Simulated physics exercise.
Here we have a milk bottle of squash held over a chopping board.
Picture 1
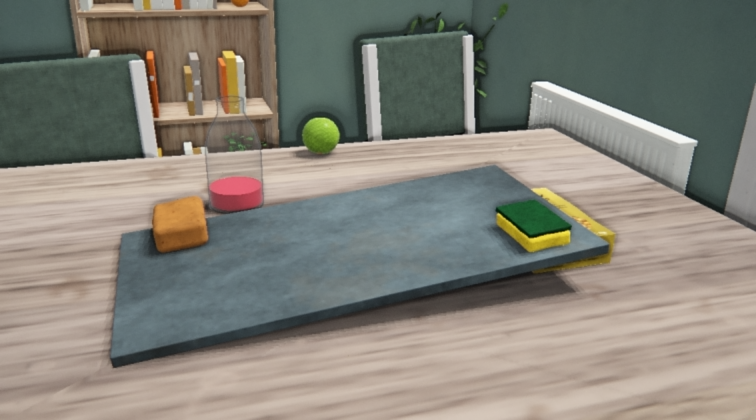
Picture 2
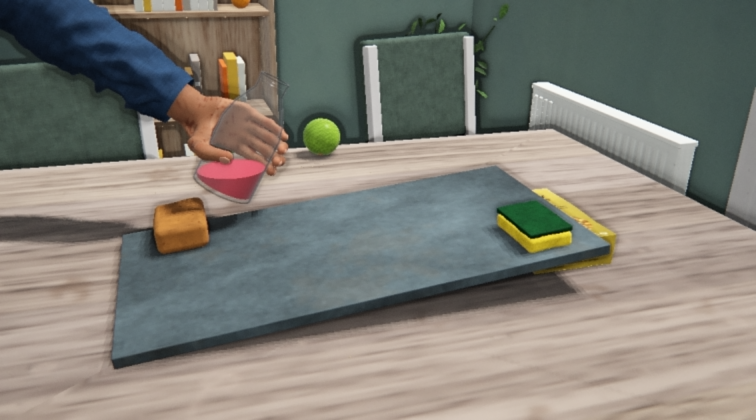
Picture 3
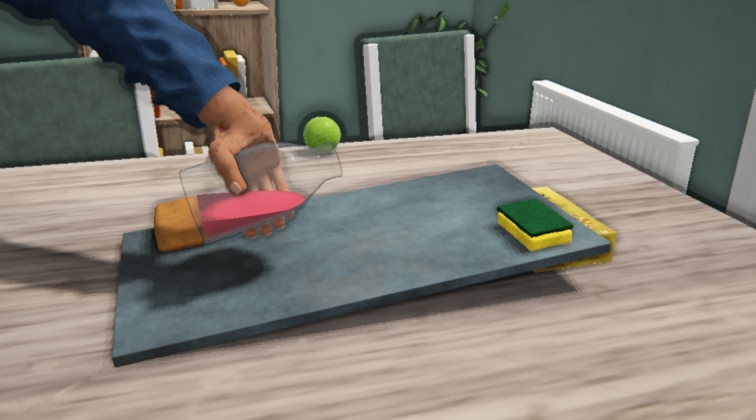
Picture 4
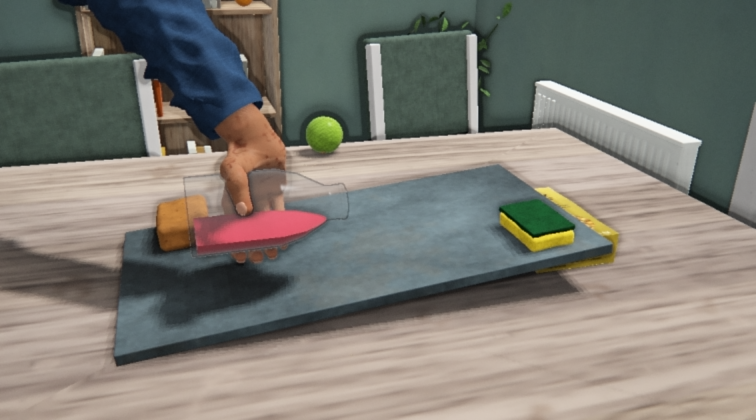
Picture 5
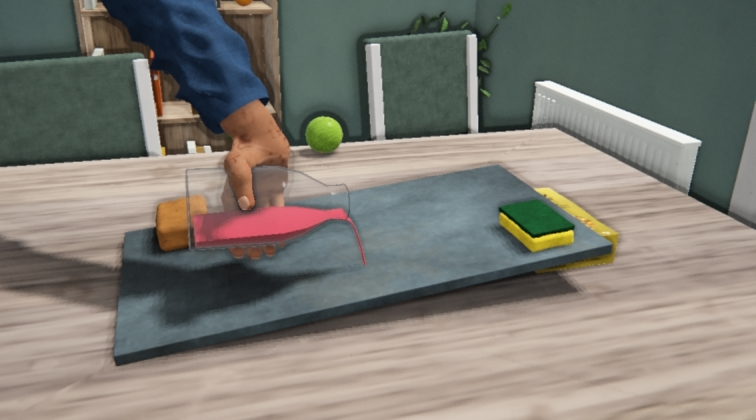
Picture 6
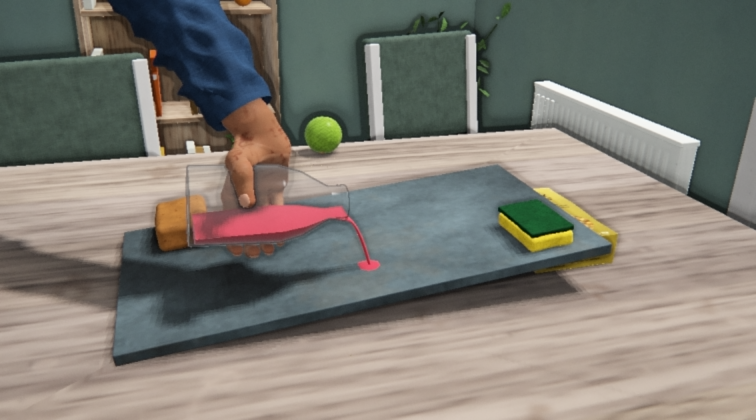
A hand in a blue sleeve reaches in from the upper left, lifts a clear glass container of pinkish-red liquid and tips it sideways over a slate-coloured board. Seen from slightly above, the pale wooden table also holds a brown roll at left and sponges at right, with a green ball behind. The liquid pours rightward in a thin stream and lands on the board.
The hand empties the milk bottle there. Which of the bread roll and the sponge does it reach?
The bread roll remains untouched; the sponge remains untouched.
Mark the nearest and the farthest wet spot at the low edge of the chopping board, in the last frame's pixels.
It runs from (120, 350) to (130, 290).
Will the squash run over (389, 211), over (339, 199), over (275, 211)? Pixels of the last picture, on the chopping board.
In turn: Not reached, dry, clear of it.
A moment on, it runs down to the left; the bread roll is untouched; the sponge is untouched.
Further on, it runs down to the left and off the end; the bread roll is untouched; the sponge is untouched.
When it is over, it runs down to the left and off the end; the bread roll is untouched; the sponge is untouched.
